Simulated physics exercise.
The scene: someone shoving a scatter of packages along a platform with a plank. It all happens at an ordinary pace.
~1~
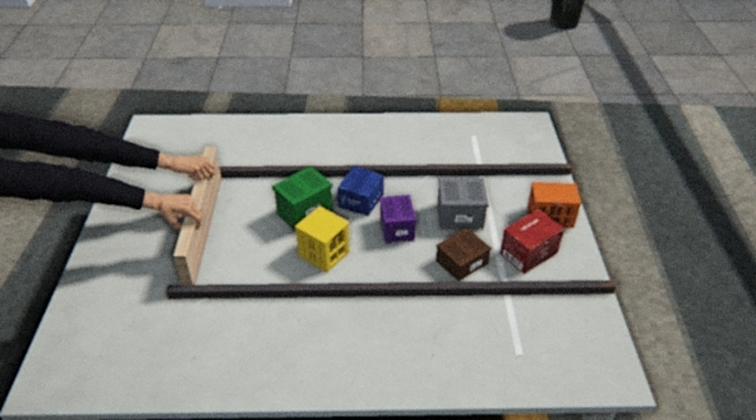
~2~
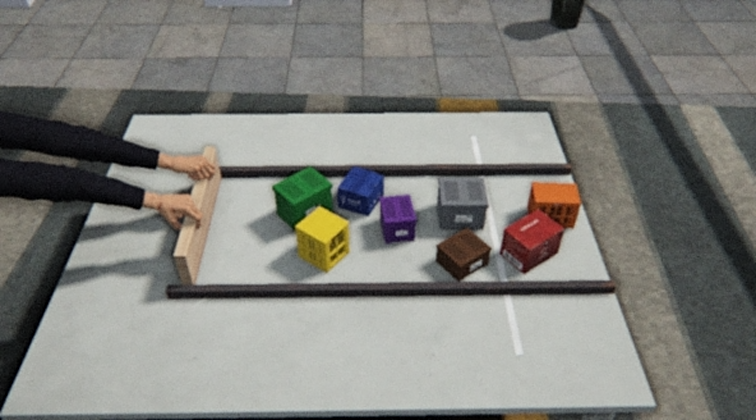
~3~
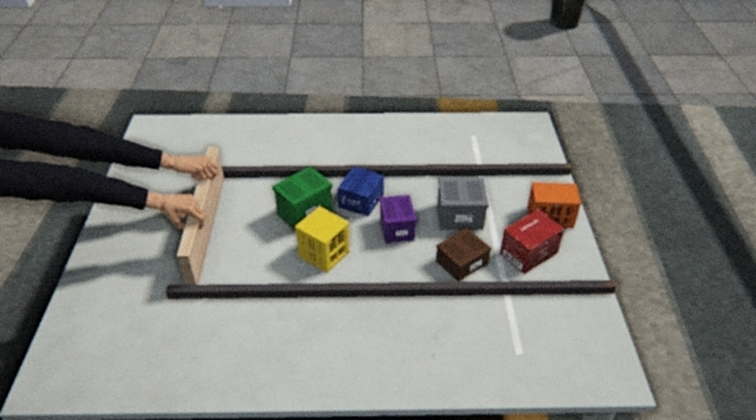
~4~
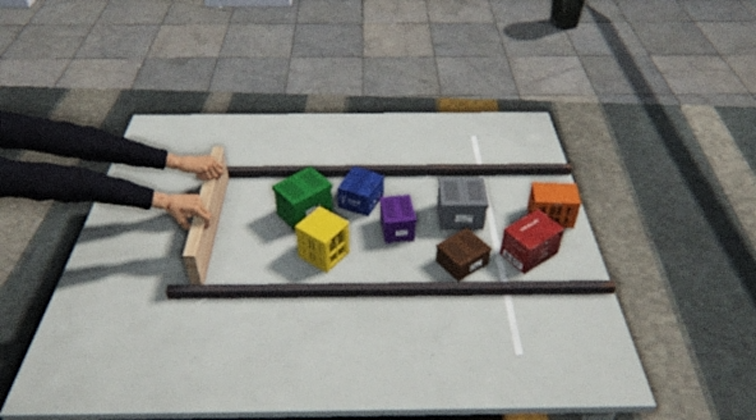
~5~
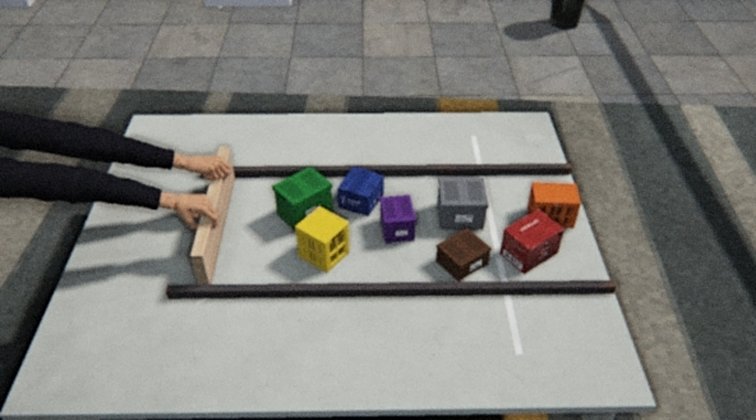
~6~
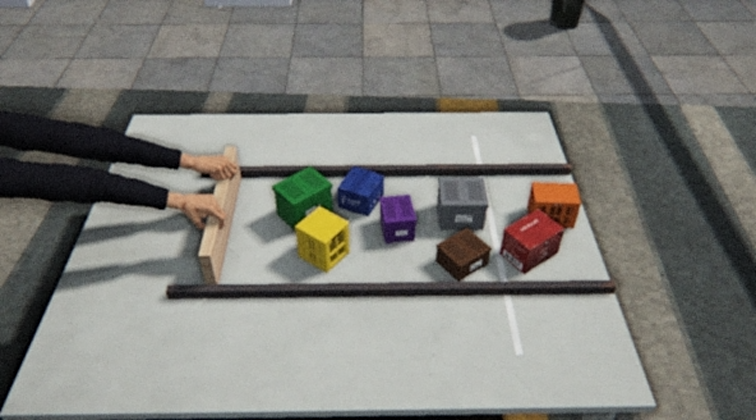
On a pale platform outdoors, two hands slide a wooden plank slightly right between dark rails, while the scattered colourful crates stay still.
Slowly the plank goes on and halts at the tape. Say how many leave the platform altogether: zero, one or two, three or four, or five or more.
Here the number that fall off is one or two.
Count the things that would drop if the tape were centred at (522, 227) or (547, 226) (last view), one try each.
The counts: 2 and 5.
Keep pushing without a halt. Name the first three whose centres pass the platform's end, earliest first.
Earliest first: The orange crate, then the grey tote, then the red box.
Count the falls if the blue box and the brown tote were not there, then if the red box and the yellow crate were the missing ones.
First 1, then 1.
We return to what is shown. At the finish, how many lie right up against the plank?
In contact: 3.
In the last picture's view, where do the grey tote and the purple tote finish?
First (577, 204), then (550, 228).
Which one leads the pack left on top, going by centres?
The grey tote ends nearest.
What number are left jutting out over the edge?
It comes to 1.
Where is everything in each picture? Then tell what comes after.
The first frame shows orange crate (553, 205); red box (532, 241); grey tote (462, 204); plank (200, 213); tape (493, 227).
The second frame shows red box (532, 241); plank (200, 213).
The third frame shows grey tote (462, 204); blue box (361, 191).
The fourth frame shows orange crate (553, 205); green tote (304, 200).
The fifth frame shows red box (532, 241); yellow crate (323, 240).
The sixth frame shows orange crate (553, 205); red box (532, 241); grey tote (462, 204); plank (222, 213); tape (493, 227).
Soon after, none off yet; orange crate at rest near (553, 205); red box at rest near (532, 241); grey tote at rest near (462, 204).
At rest, the number that fall off is one or two; fallen, orange crate.
